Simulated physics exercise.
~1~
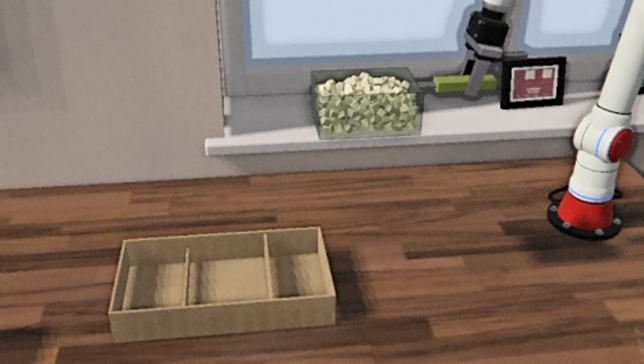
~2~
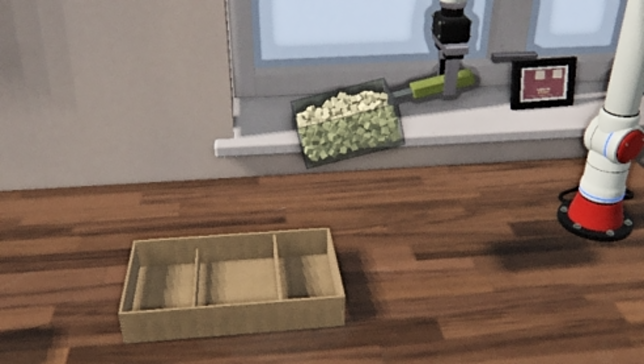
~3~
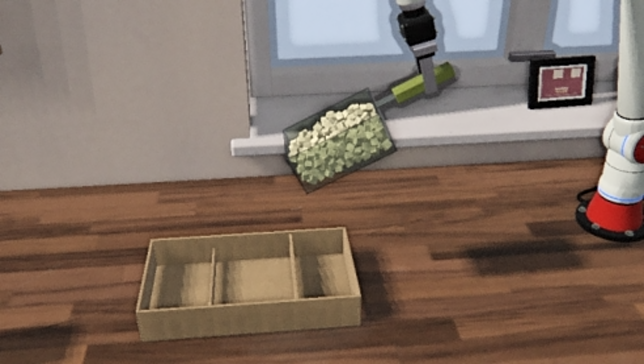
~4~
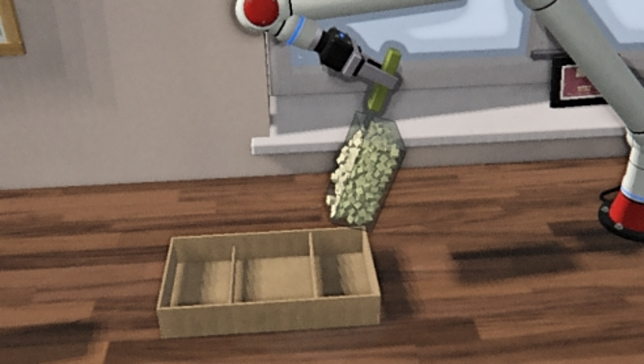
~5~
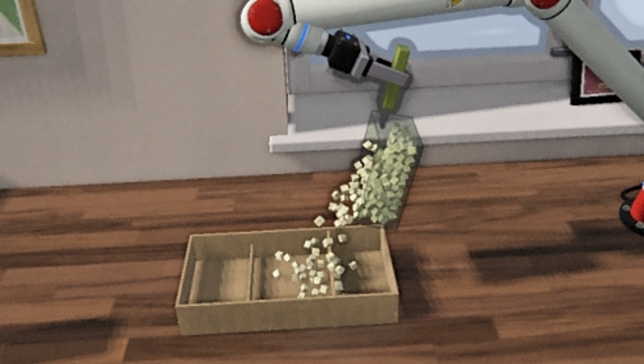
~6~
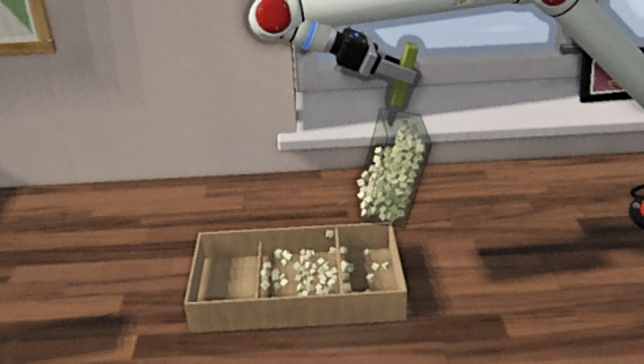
A robot arm carried a clear box of pale green vegetable dice left from the windowsill and tipped it steeply over a divided wooden crate, spilling some into the middle and right-hand parts, while most stayed in the tilted box and the left part remained empty.
